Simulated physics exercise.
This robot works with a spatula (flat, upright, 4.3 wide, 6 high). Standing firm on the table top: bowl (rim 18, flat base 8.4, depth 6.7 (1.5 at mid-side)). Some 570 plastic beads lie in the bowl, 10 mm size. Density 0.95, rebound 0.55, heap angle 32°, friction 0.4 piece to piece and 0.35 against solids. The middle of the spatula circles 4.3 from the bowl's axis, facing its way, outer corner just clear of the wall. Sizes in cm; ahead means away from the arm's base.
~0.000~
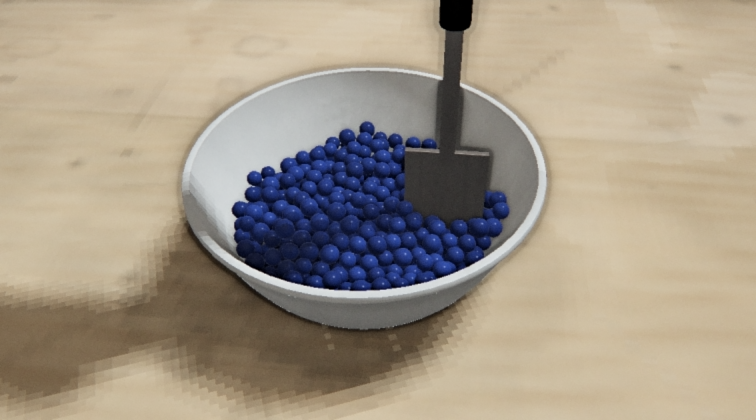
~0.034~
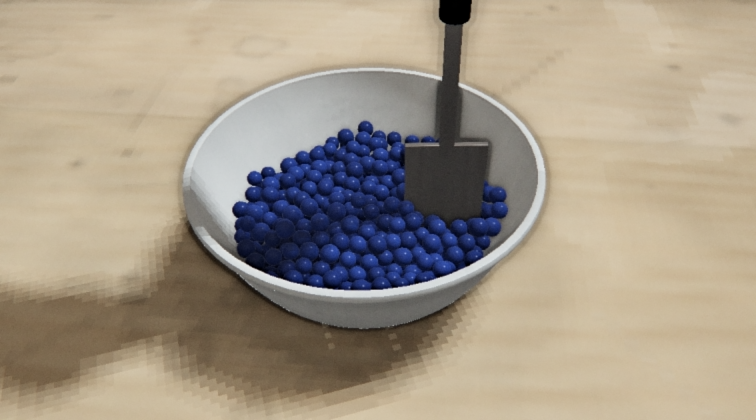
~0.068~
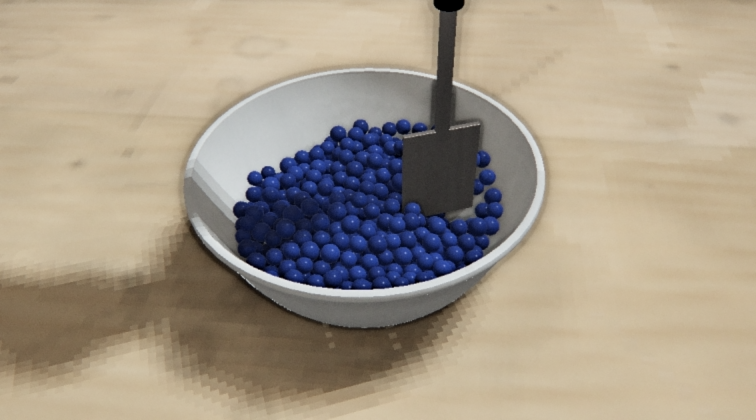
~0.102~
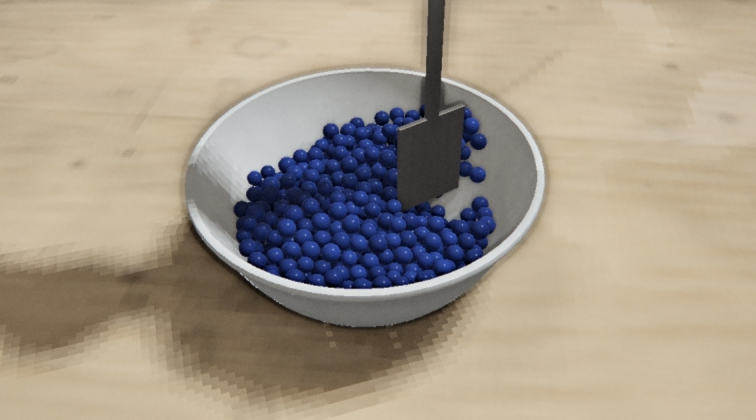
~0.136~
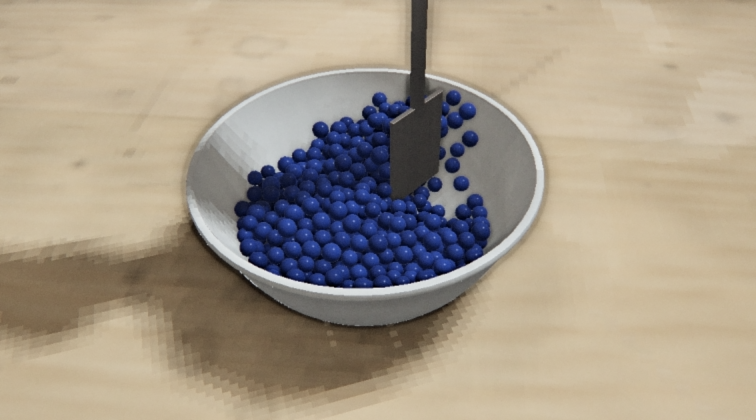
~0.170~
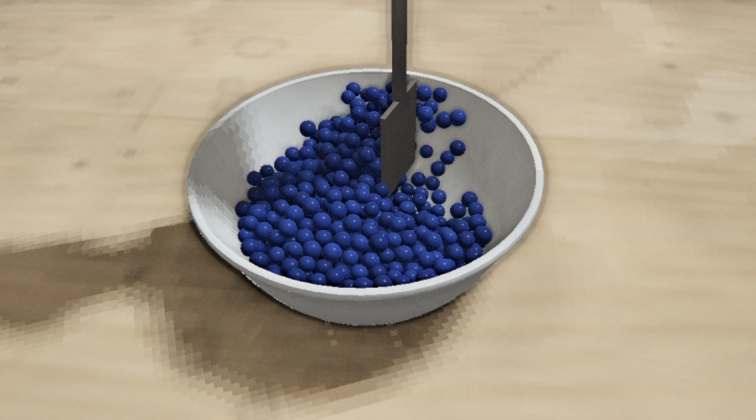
A white bowl holds blue beads while a spatula sweeps through them, turning toward the back.
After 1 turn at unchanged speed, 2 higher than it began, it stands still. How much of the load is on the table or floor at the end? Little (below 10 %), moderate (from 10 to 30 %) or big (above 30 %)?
Share on the table or floor: Little (below 10 %).
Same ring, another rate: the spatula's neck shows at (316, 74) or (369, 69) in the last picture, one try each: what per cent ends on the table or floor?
Some 15 and 10 per cent.
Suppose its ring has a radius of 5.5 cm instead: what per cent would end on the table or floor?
In that case some 0 per cent.
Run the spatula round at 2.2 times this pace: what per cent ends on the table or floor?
About 25 per cent.
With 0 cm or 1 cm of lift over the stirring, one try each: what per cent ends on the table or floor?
Some 5 and 5 per cent.
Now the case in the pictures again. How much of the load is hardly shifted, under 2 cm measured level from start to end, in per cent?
Some 40 per cent.
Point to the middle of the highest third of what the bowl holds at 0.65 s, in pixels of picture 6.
Around (420, 238).
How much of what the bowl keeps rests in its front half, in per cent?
About 50 per cent.
After 0.41 s, 182° round, highest piece 9 above the table; 568 in the bowl, 2 on the table or floor, 1 in flight or on the tool.
After 0.65 s, 295° round, highest piece 8 above the table; 544 in the bowl, 18 on the table or floor, 9 in flight or on the tool.
After 0.97 s, 0° round, highest piece 6 above the table; 541 in the bowl, 30 on the table or floor.
After 1.67 s, 0° round, highest piece 6 above the table; 541 in the bowl, 30 on the table or floor.
At rest, 541 in the bowl, 30 on the table or floor. That is 5 % on the table or floor.
